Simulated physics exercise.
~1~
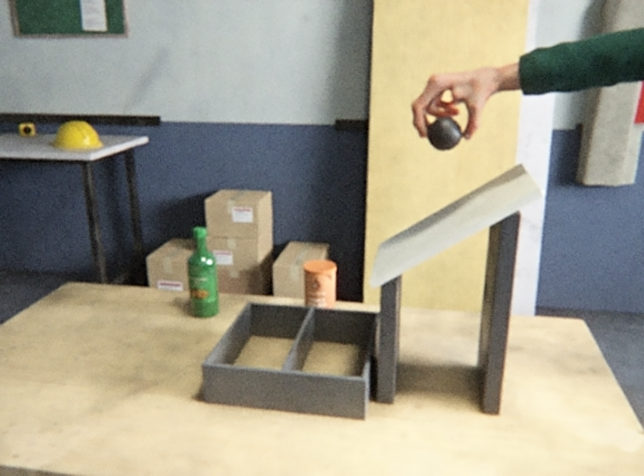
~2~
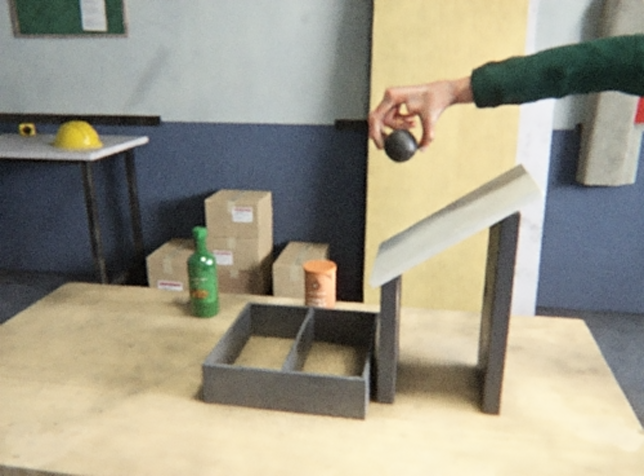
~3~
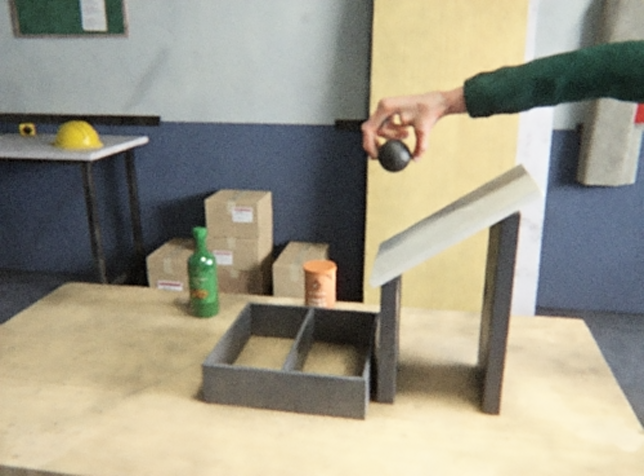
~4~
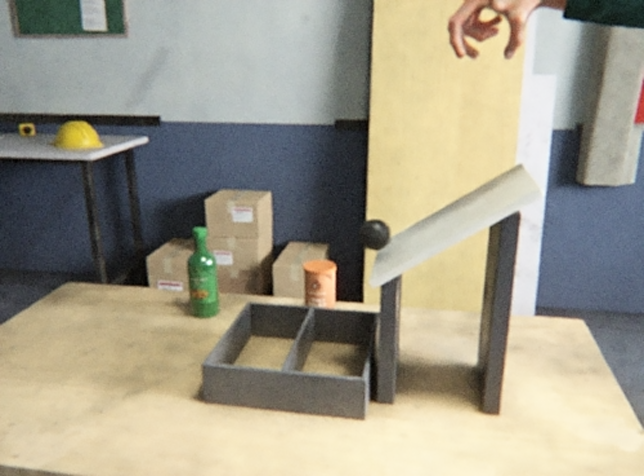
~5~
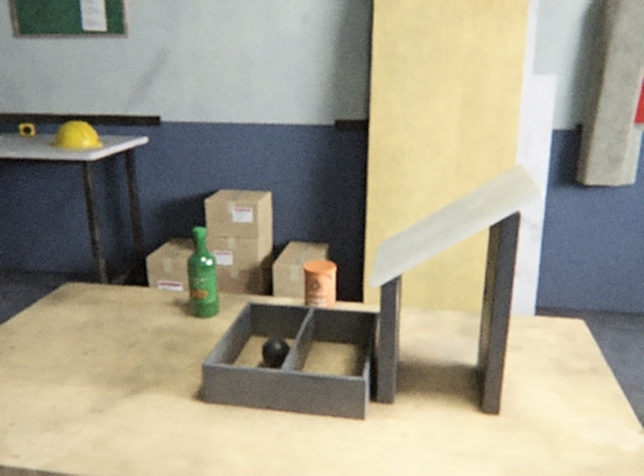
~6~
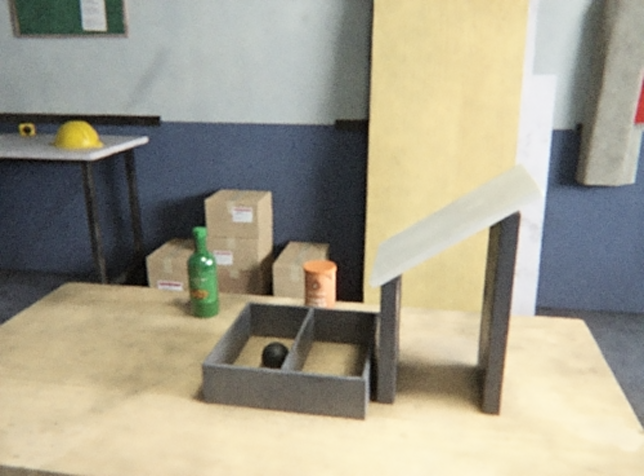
In a workshop, a hand releasing a black ball above a sloped board, the ball dropping into the tray's left bay and resting.
